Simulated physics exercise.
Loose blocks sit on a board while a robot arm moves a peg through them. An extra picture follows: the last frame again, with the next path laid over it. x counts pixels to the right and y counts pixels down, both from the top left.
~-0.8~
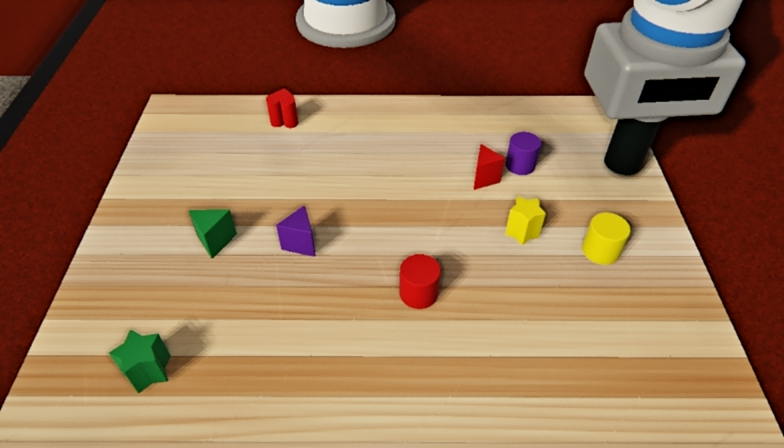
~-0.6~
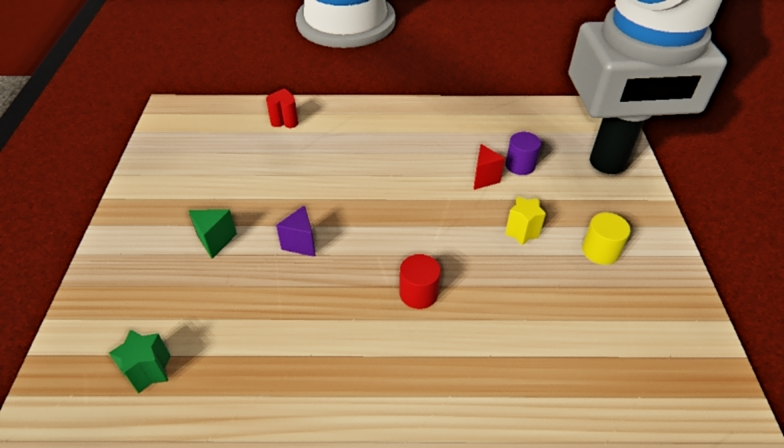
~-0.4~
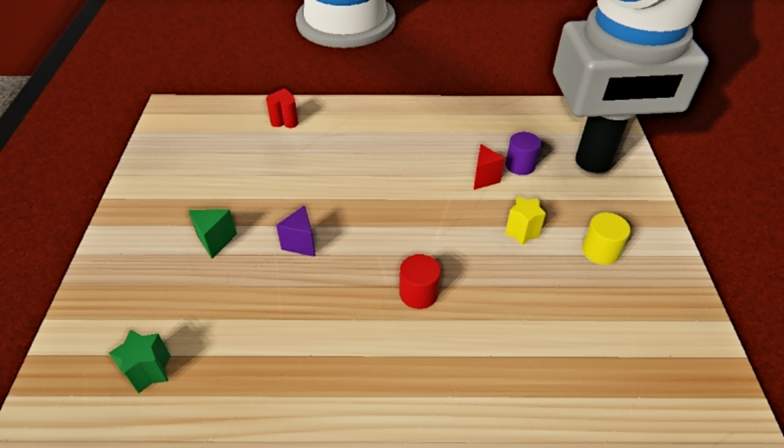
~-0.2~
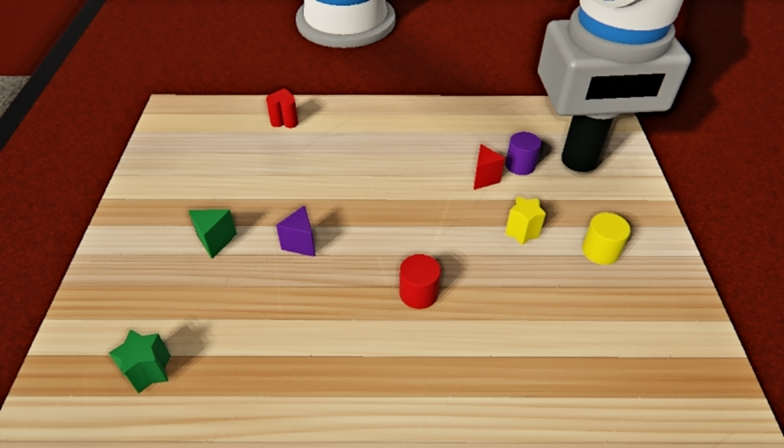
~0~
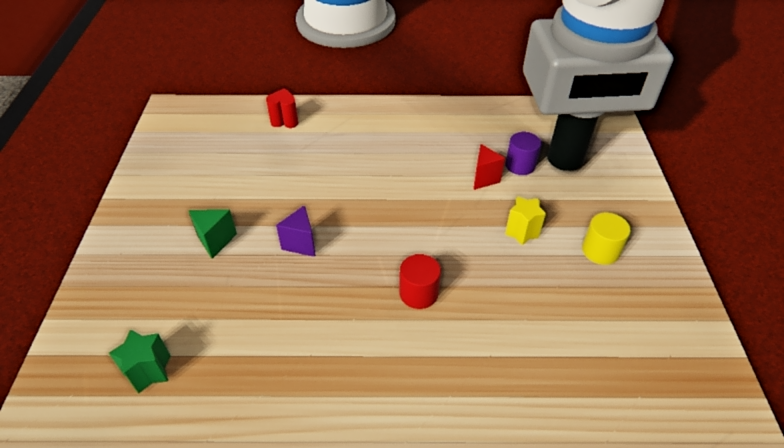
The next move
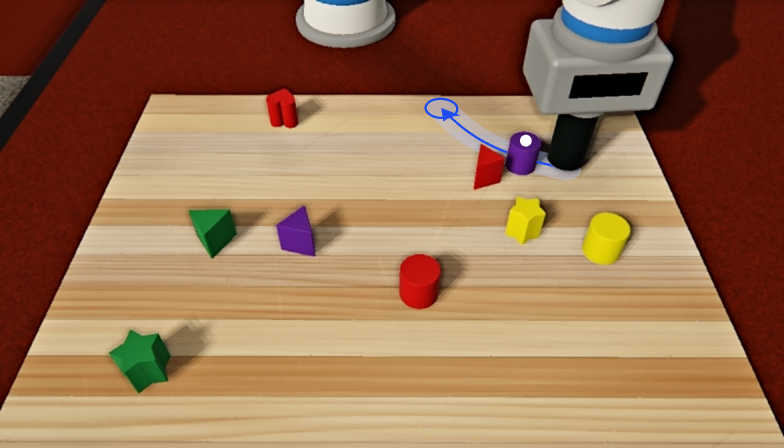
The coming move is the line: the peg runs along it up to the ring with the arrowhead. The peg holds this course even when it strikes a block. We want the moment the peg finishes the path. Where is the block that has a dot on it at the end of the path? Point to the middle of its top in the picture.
Just about (475, 136).
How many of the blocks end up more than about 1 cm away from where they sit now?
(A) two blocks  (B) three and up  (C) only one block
C
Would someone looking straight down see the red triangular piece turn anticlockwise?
Yes - that is the case.
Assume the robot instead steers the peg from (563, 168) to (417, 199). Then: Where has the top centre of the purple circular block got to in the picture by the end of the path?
In the picture, that point is around (482, 136).
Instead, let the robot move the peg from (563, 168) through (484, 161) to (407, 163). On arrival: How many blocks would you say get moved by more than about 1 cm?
It displaces one.
Path on the board, from (563, 168) via (512, 154) and (470, 133), ending at (441, 108); the dot is on the purple circular block.
What follows on the original path. One third of the way, peg at (513, 145); purple circular block at (487, 138).
Two thirds of the way, peg at (470, 124); red triangular piece at (485, 156), turned 20° anticlockwise; purple circular block at (475, 136).
At the end, peg at (442, 100); red triangular piece at (485, 156), turned 20° anticlockwise; purple circular block at (475, 136).
